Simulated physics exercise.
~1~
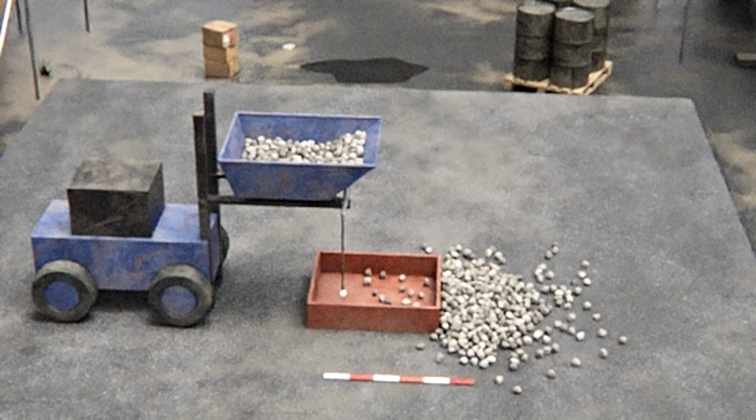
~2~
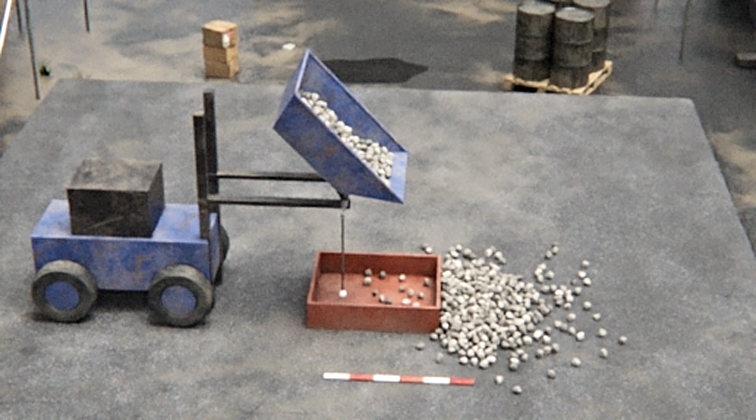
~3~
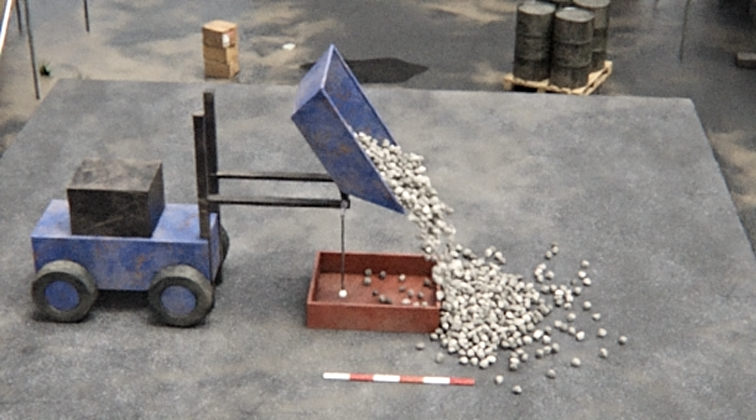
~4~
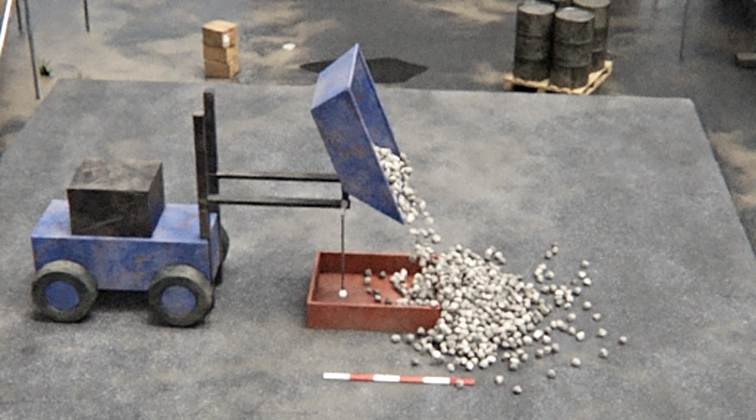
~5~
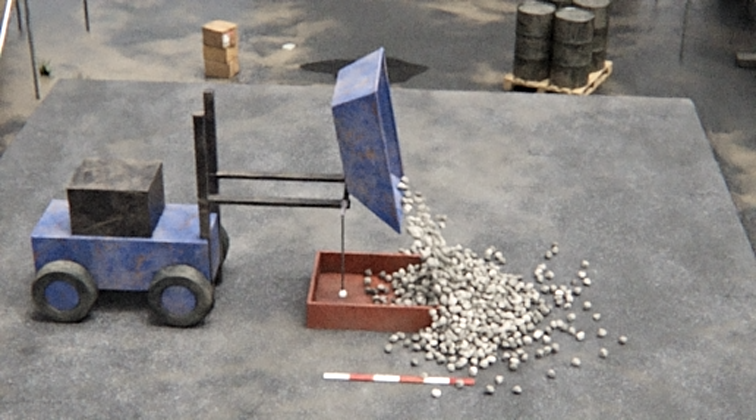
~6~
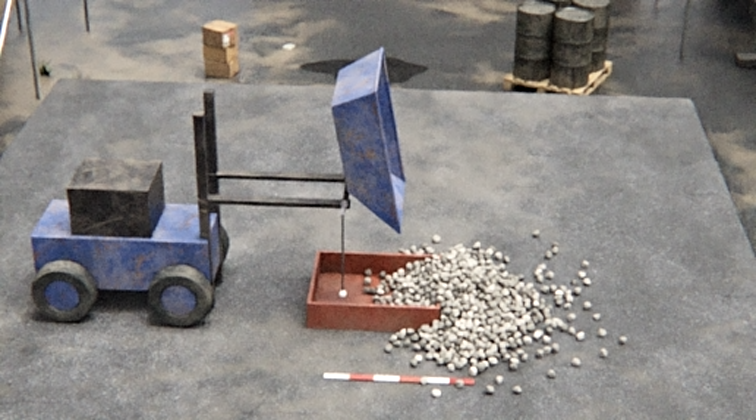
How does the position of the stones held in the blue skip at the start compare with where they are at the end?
At the start they sit up in the raised skip, above the red bin. By the end they are lower and further right, partly in the right side of the bin and mostly in the heap beside it.
